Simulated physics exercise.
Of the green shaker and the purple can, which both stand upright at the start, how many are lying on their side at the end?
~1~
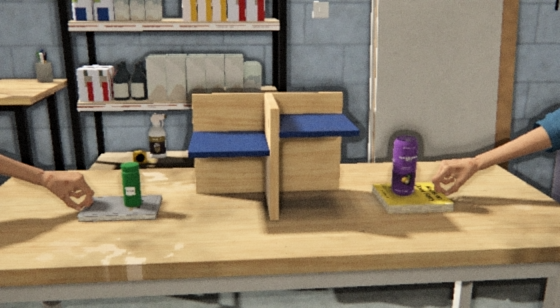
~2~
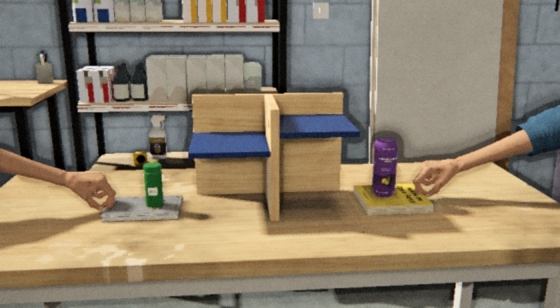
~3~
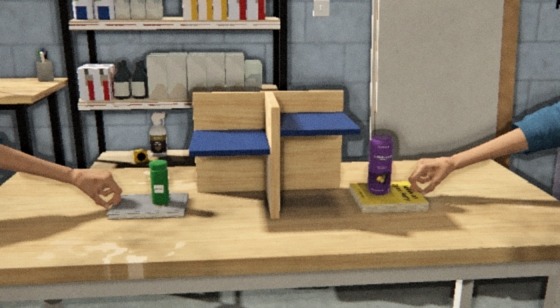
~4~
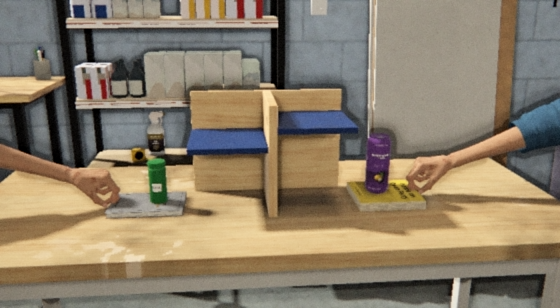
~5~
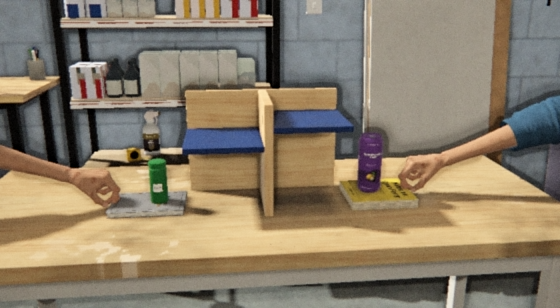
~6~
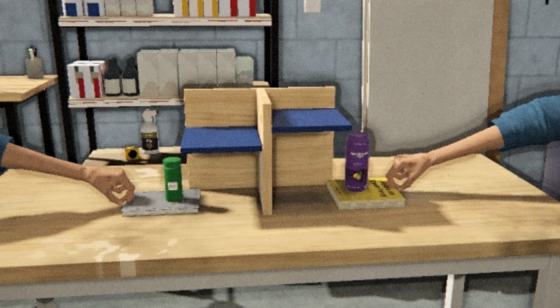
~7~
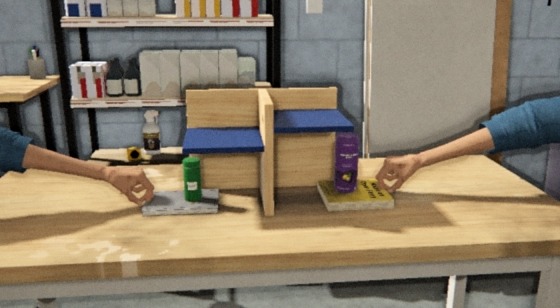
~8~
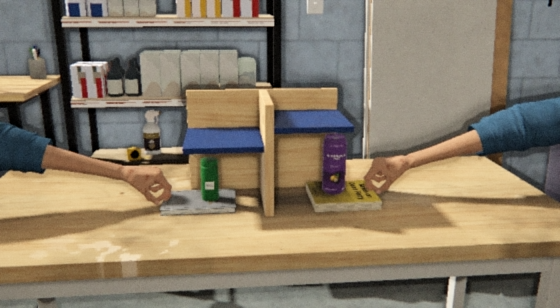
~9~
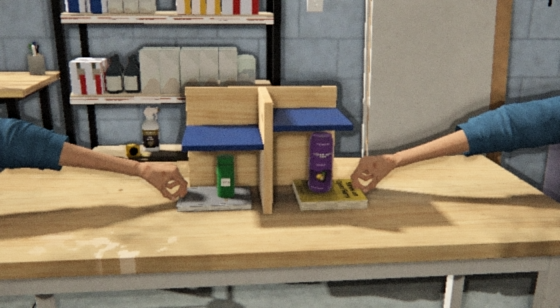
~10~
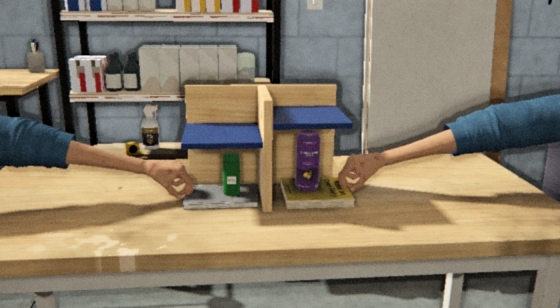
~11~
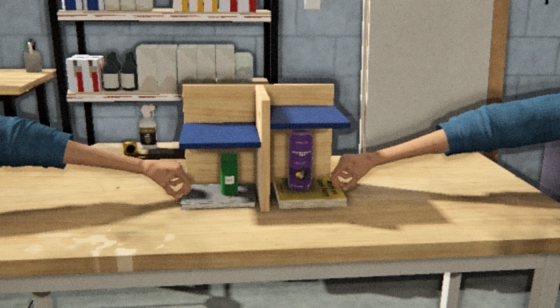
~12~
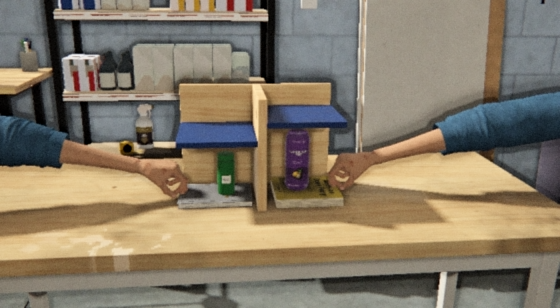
None of them are. The green shaker and the purple can are both still standing upright on their books beneath the blue shelves.
Two hands reach in from either side of a wooden workbench, seen from the front by a slightly swaying camera, with stocked shelves and a grey block wall behind. At the left a green shaker stands on a grey book, and at the right a taller purple can stands on a yellow book. Between them is a wooden stand with a blue shelf on each side of an upright divider. The hands push the books inward, and both containers ride along upright. They pass beneath the blue shelves without touching them and end standing underneath, near the divider.
